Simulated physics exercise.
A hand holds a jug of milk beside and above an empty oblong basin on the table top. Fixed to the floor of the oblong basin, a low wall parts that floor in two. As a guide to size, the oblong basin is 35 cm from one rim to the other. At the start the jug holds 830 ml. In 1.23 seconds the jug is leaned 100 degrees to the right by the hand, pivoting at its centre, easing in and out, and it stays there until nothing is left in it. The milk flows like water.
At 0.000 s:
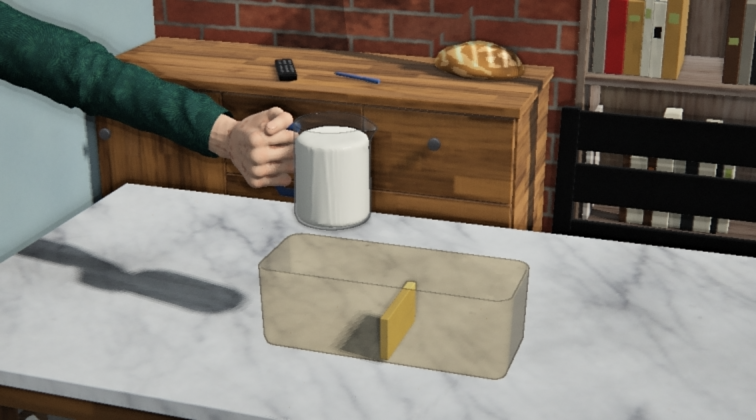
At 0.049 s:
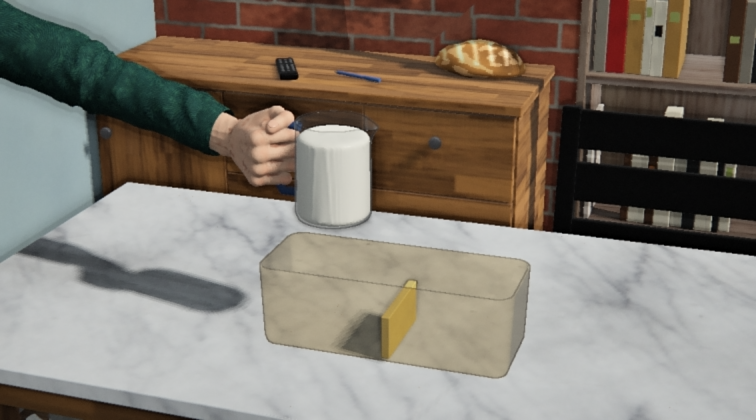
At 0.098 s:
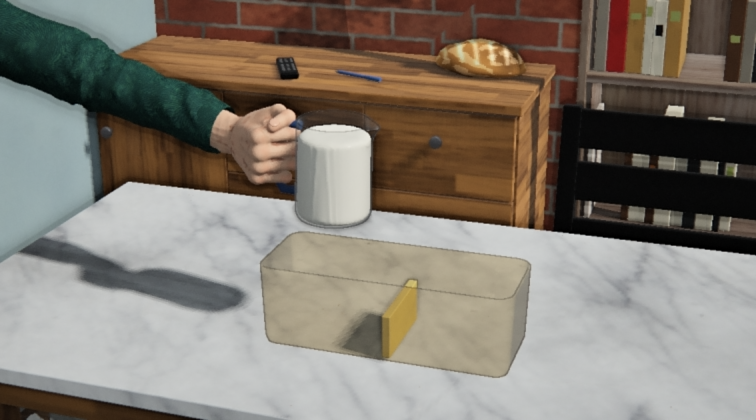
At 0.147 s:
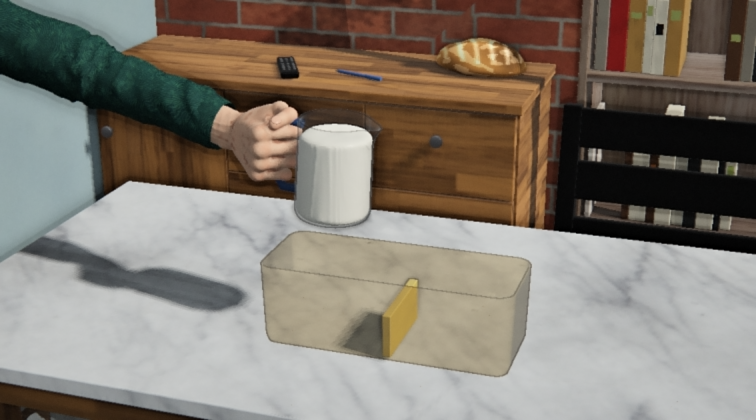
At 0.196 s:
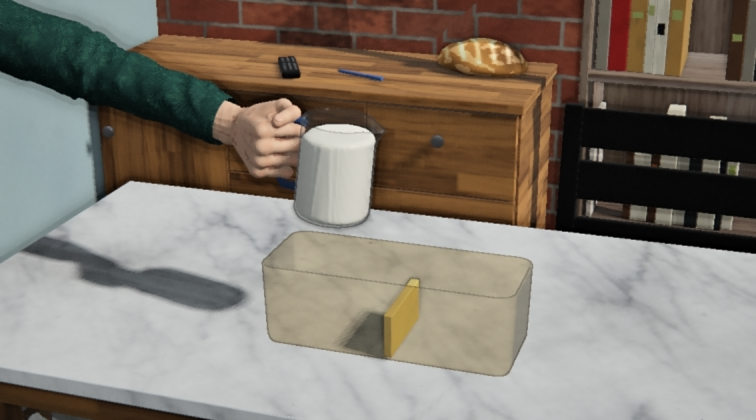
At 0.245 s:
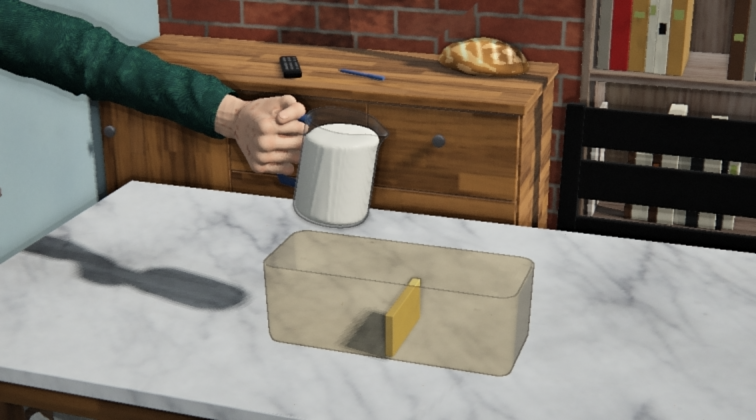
At the start, a hand in a green sleeve holds a jug of white milk upright above and behind an oblong basin with a low yellow wall inside, on a marble table. The hand then slowly leans the jug slightly to the right, while the basin stays still and empty.
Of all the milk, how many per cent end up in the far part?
Roughly 97 per cent.
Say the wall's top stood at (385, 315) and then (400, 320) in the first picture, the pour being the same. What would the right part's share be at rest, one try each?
It comes to 95 per cent, and then 90 per cent.
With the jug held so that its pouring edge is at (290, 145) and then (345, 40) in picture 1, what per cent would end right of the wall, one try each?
Respectively 0 and 95 %.
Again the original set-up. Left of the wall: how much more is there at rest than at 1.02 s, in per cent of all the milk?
I'd say near 2 percent.
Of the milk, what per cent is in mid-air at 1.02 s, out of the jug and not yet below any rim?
Near 18 percent.
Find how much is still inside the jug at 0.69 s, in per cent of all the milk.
About 90 percent.
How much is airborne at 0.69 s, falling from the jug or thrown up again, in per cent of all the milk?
About 10 per cent.
Then, 0.69 s in, the tilt is 60° and 89 per cent is still to pour, 0 is left of the wall and 2 right of it.
Then, 1.02 s in, the tilt is 93° and 46 per cent is still to pour, 0 is left of the wall and 36 right of it.
Then, 1.36 s in, the tilt is 100° and 10 per cent is still to pour, 1 is left of the wall and 84 right of it.
Then, 1.73 s in, the tilt is 100° and 1 per cent is still to pour, 1 is left of the wall and 96 right of it.
Finally, 2 per cent lies left of the wall, 97 right of it and 1 outside.
